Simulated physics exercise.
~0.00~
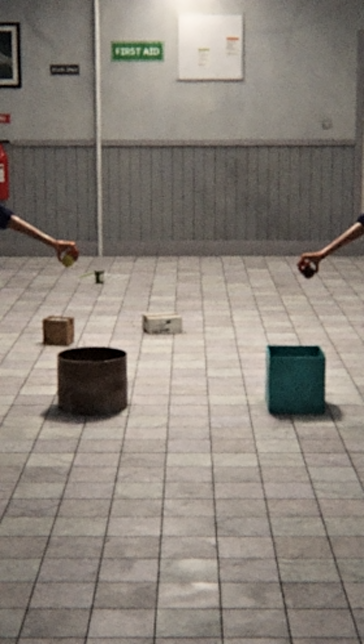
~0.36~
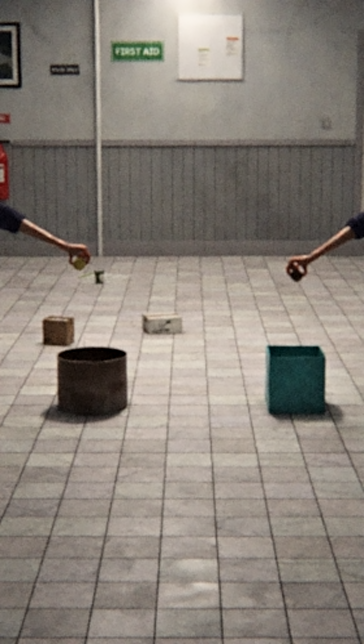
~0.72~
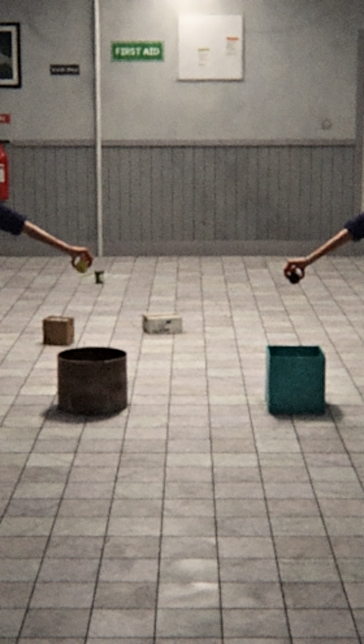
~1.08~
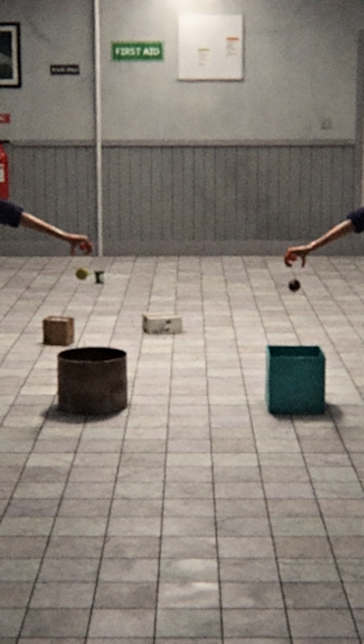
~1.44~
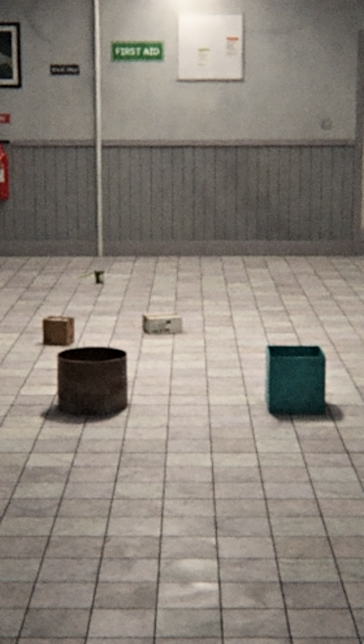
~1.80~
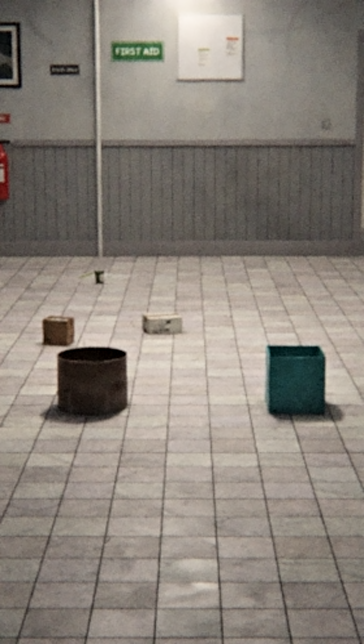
A lemon and a brown onion were moved inward by two hands, one from each side, then released above a dark round bucket on the left and a teal basket on the right, and both ended up out of sight inside them.
